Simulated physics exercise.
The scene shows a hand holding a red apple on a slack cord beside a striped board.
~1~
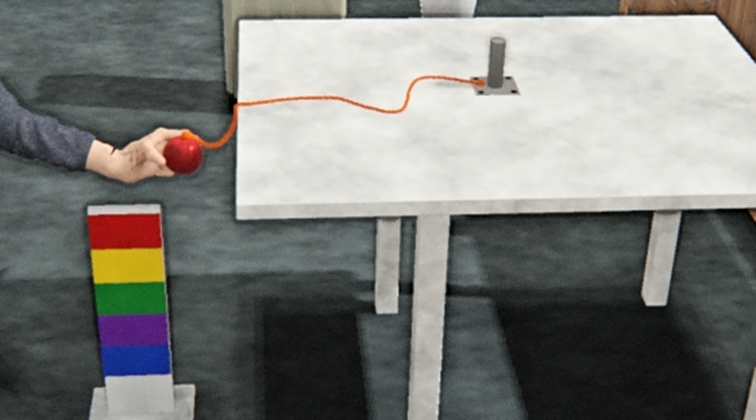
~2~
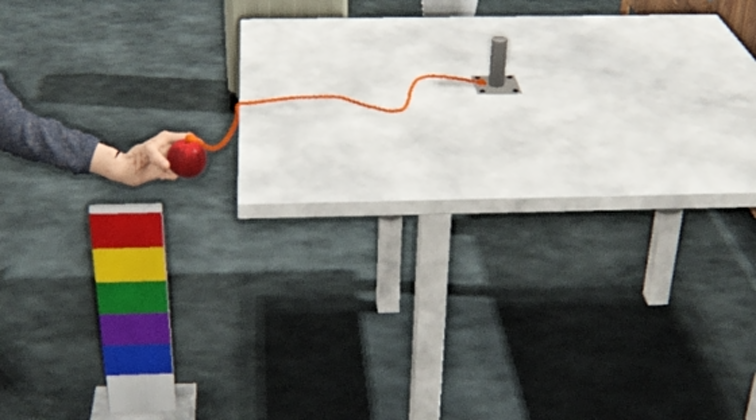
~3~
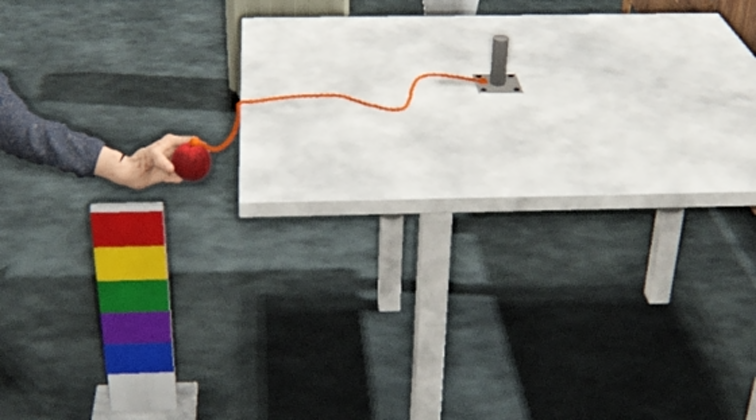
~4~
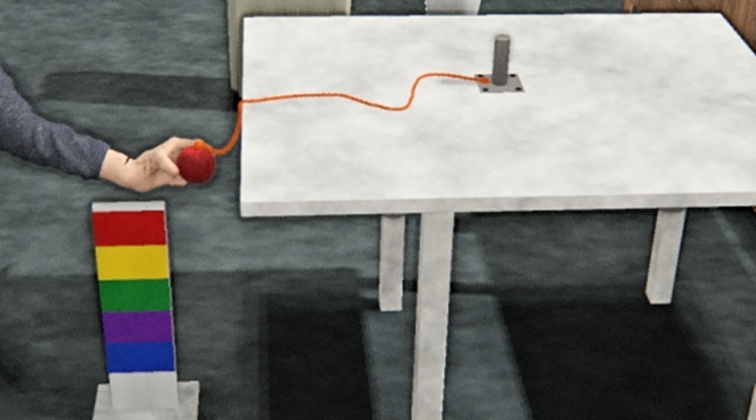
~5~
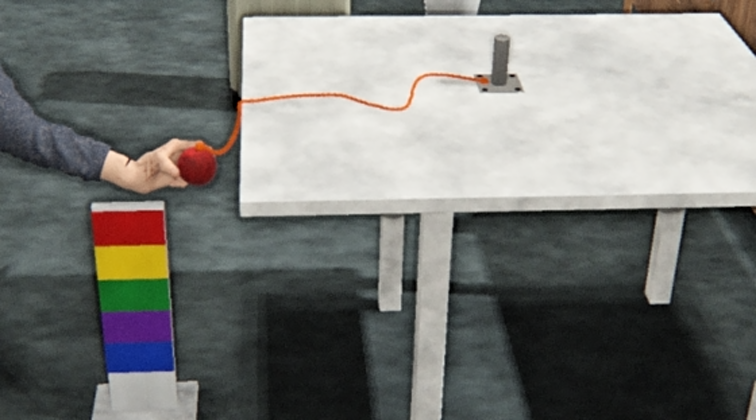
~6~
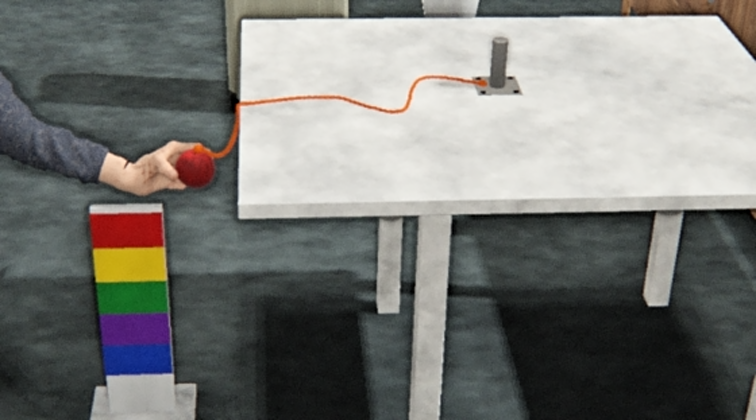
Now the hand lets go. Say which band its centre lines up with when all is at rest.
It lines up with yellow.
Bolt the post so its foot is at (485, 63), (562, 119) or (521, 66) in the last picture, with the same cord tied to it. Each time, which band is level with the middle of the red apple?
First try: Yellow; second try: Red; third try: Red.
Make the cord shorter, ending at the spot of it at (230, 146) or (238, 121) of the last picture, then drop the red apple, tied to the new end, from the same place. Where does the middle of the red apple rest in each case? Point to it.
It would be at (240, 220) in the first case and at (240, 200) in the second.
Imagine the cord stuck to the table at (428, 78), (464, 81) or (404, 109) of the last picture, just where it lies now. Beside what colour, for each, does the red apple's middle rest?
First try yellow, second try yellow, third try red.
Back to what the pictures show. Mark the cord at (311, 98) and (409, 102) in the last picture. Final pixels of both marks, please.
The first one ends up at (241, 99) and the second one at (362, 90).
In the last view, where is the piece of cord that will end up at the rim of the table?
It's the one at (311, 98).
A little later, apple near (204, 262); level with yellow.
Next, apple near (270, 248); level with yellow.
Later still, apple near (230, 248); level with yellow.
When it is over, apple near (241, 250); level with yellow. Its centre hangs level with the yellow band.
